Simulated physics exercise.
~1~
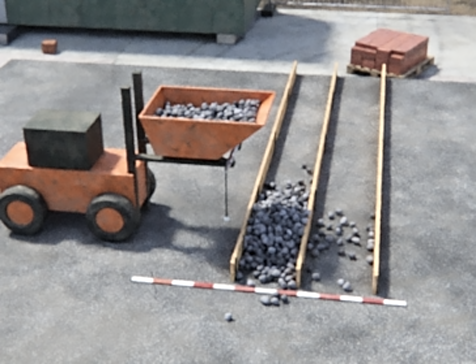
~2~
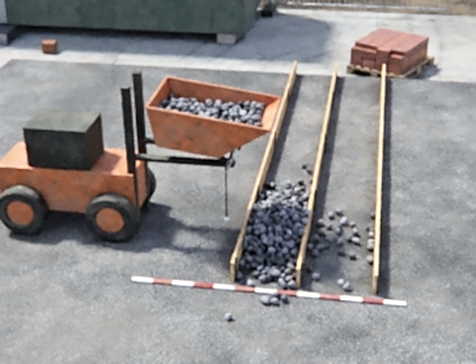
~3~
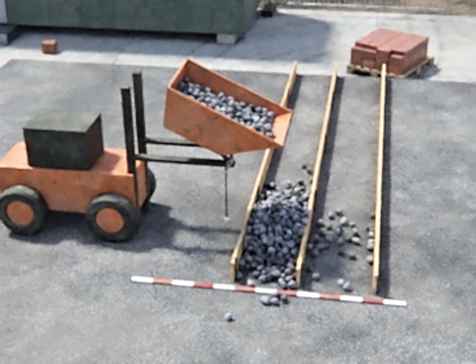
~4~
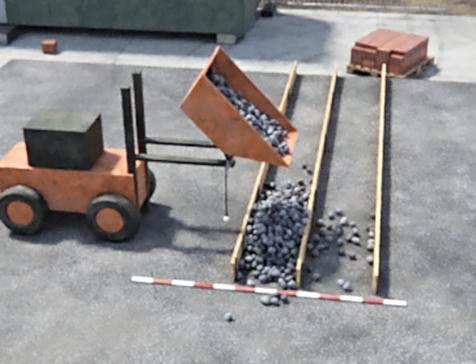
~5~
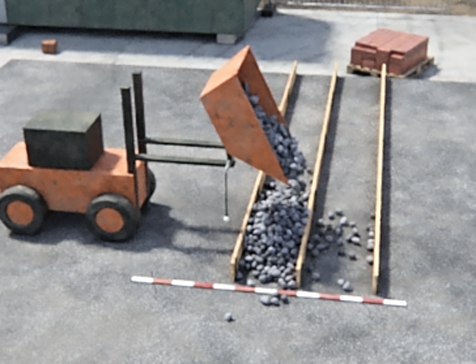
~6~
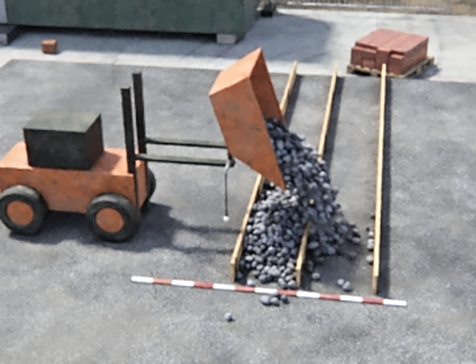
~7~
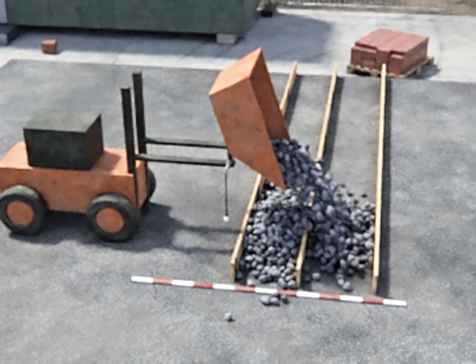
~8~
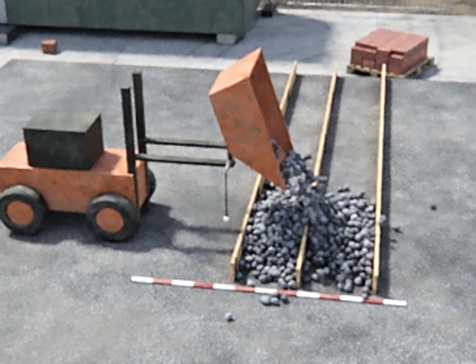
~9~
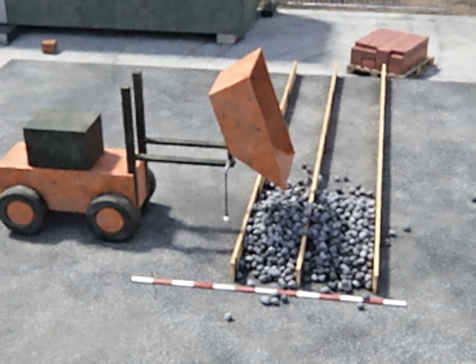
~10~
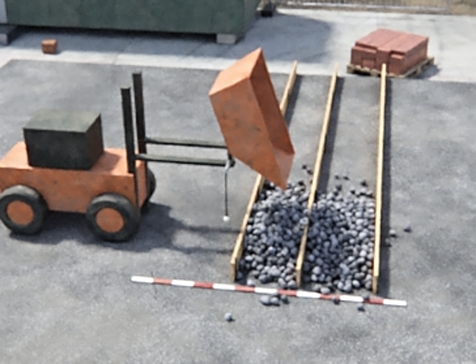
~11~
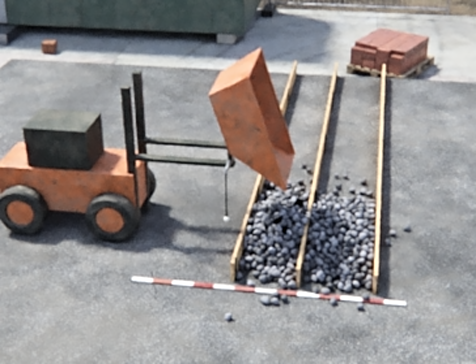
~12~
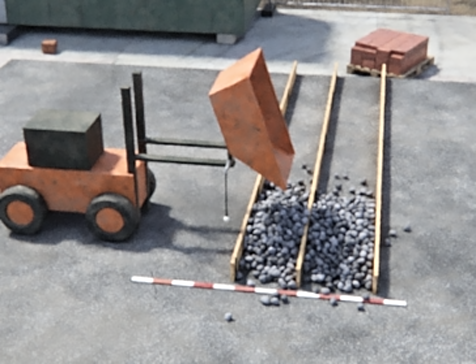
At first, an orange truck with black forks stands at the left, holding an orange skip of grey cobbles above wooden planks on the ground, where an earlier heap already lies mostly in the near bay. The skip begins to tip to the right, gently and then more steeply, and its stones slide toward the lower lip. They pour out over the old heap, spill across the middle plank and spread through the far bay. The flow thins until the skip is empty. It stays steeply tilted while the cobbles lie still across both bays, with a few strays outside.
